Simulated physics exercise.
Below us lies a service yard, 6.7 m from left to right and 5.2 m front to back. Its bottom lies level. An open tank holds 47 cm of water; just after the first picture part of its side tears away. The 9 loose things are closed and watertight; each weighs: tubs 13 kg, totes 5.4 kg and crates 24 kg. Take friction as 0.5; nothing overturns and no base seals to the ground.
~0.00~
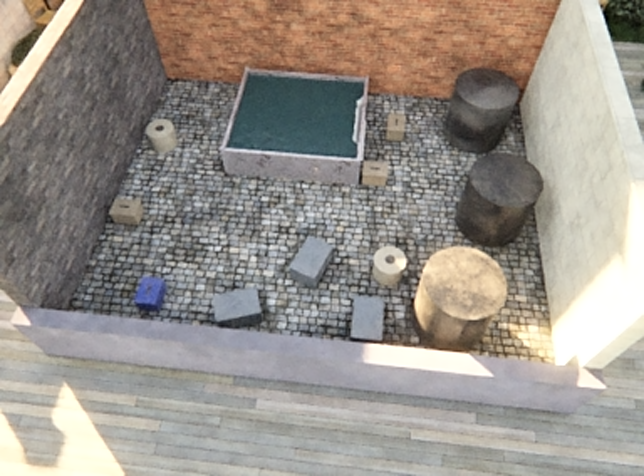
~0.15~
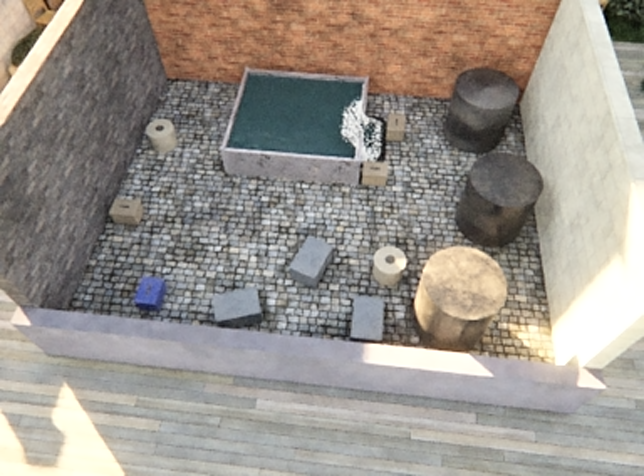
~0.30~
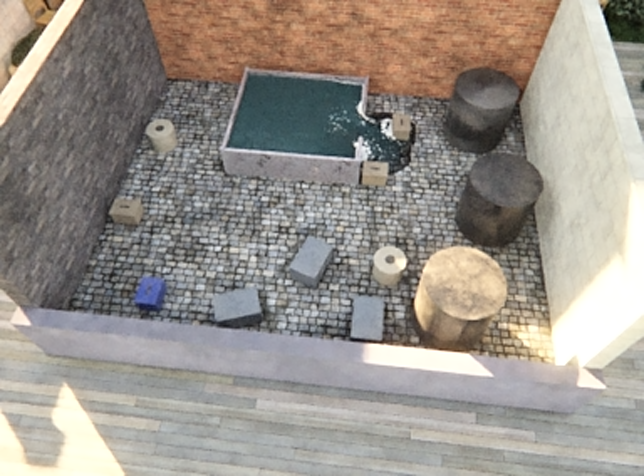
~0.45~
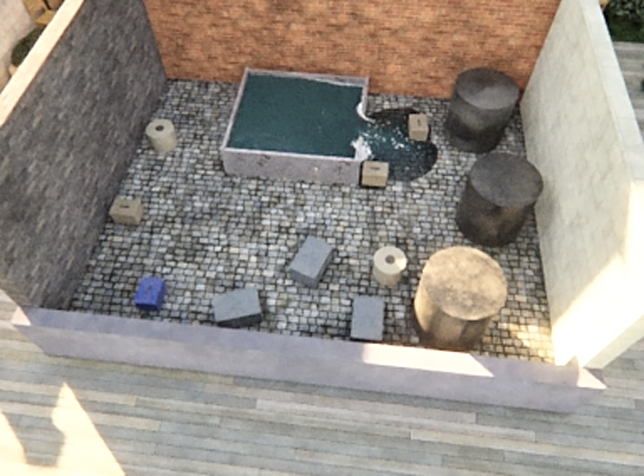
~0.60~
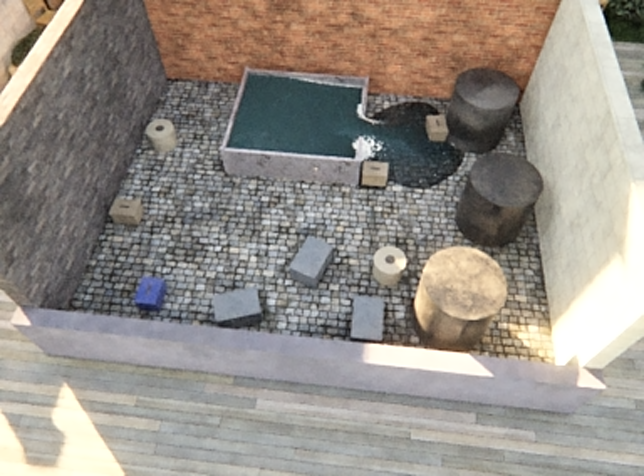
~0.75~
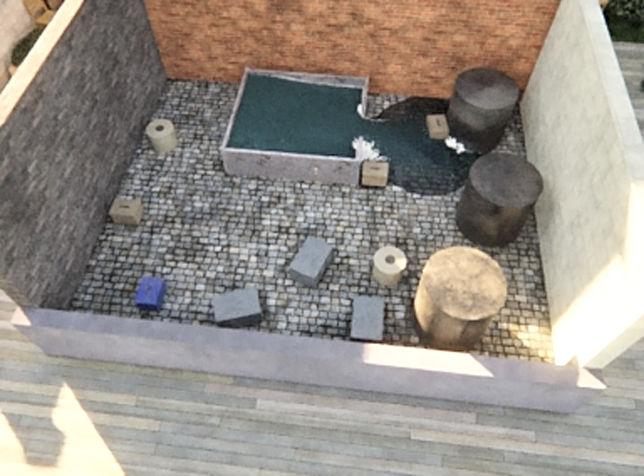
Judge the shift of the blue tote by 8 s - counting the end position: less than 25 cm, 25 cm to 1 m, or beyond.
The blue tote stays put.
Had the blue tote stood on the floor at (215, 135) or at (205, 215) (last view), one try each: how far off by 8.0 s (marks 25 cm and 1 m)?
In turn: It holds its place; it barely shifts.
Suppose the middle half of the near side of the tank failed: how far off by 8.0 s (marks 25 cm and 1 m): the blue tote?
In that case the blue tote travels far.
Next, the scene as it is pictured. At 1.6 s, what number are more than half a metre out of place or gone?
1 of them.
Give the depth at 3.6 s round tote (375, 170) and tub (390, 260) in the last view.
Roughly 1 and 3 cm.
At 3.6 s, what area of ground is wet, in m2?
Some 15 m2.
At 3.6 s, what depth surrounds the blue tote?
About 0 cm.
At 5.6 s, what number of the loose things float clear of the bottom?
1 of them.
After 1.6 s the blue tote is near (149, 290), 0.0 m from its start, aground; 1 afloat.
After 3.6 s the blue tote is near (149, 290), 0.0 m from its start, aground; 1 afloat.
After 5.6 s the blue tote is near (149, 290), 0.0 m from its start, aground; 1 afloat.
After 8.0 s the blue tote is near (149, 290), 0.0 m from its start, aground; 1 afloat.
